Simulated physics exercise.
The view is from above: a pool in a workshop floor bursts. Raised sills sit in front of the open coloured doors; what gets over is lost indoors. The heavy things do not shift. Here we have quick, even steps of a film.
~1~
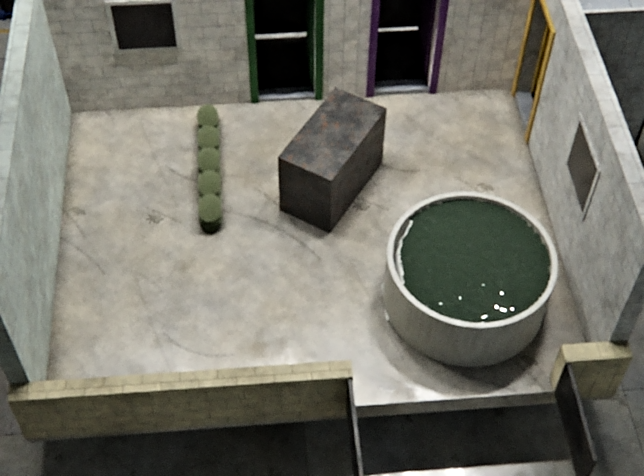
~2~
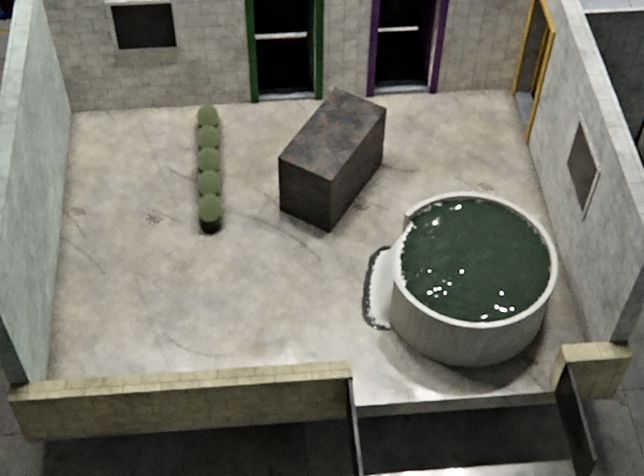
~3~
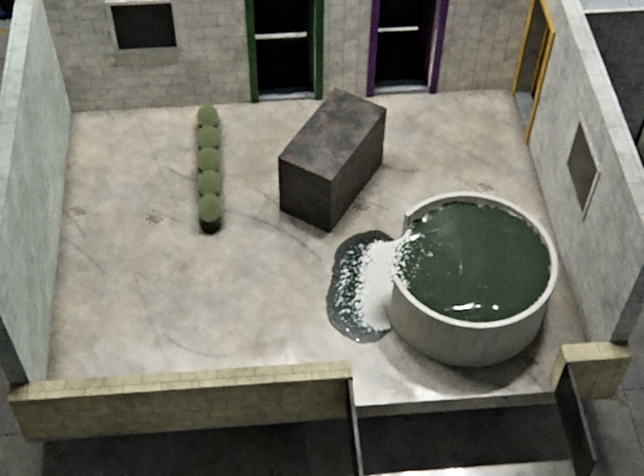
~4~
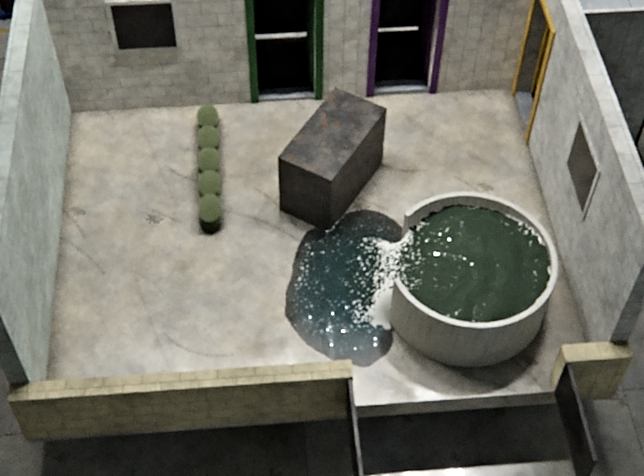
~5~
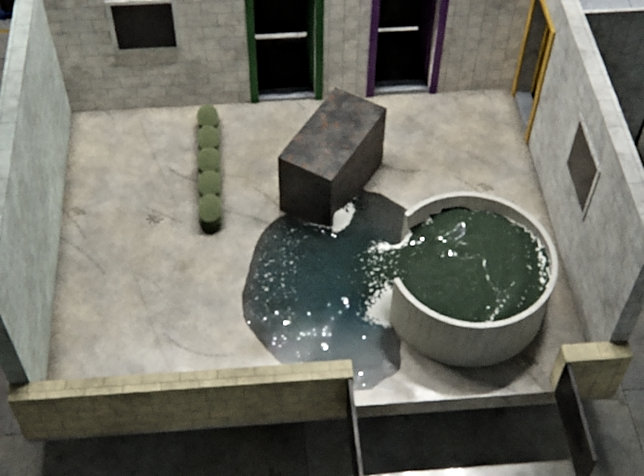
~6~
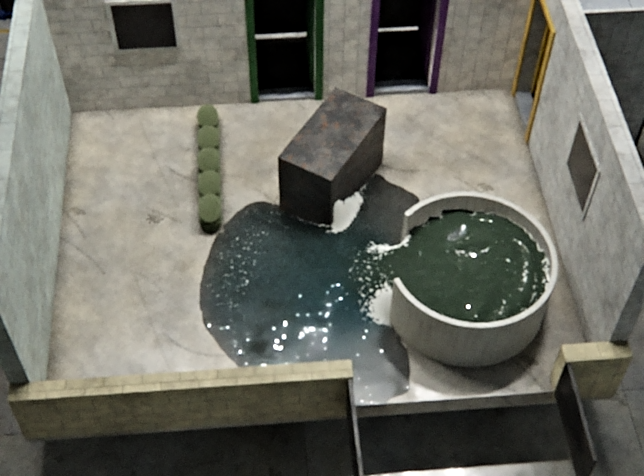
At the start, a round pool of dark green water stands whole and still in a walled yard, beside a dark block and a row of rounded green bushes. Water then bursts from its left side, foaming onto the floor, and spreads leftward in a widening sheet, reaching the block and the low front wall.
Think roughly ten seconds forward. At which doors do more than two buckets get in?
In order: Purple door: Up to two buckets. Green door: Above two buckets. Yellow door: Up to two buckets.
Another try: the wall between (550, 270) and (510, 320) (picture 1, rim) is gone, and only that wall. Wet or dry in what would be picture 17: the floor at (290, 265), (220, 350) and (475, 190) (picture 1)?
Going through them, the first would be still bare, the next still bare and the last submerged.
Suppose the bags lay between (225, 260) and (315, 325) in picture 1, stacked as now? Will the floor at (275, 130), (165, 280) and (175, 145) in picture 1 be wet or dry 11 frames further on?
First spot stays unwetted, second gets soaked, third gets soaked.
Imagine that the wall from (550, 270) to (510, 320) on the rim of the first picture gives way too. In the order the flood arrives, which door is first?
My answer: The door marked yellow.
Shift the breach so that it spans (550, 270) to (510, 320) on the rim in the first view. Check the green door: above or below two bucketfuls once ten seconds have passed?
In brief, the green door remains below.
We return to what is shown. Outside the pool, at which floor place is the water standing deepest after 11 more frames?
Somewhere near (60, 397), I think.
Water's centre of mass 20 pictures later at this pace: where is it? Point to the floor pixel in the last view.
Roughly (273, 265).
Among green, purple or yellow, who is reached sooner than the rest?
Going by the pictures, it would be the green one.
A moment on, water covers 45 % of the floor; the purple door not reached, the green door not reached, the yellow door not reached.
Next, water covers 60 % of the floor; the purple door not reached, the green door under two buckets in, the yellow door not reached.
Then, water covers 75 % of the floor; the purple door wet at the sill, nothing in, the green door over two buckets in, the yellow door wet at the sill, nothing in.
Later, water covers 90 % of the floor; the purple door wet at the sill, nothing in, the green door over two buckets in, the yellow door wet at the sill, nothing in.
In the end, water covers 95 % of the floor; the purple door wet at the sill, nothing in, the green door over two buckets in, the yellow door wet at the sill, nothing in.
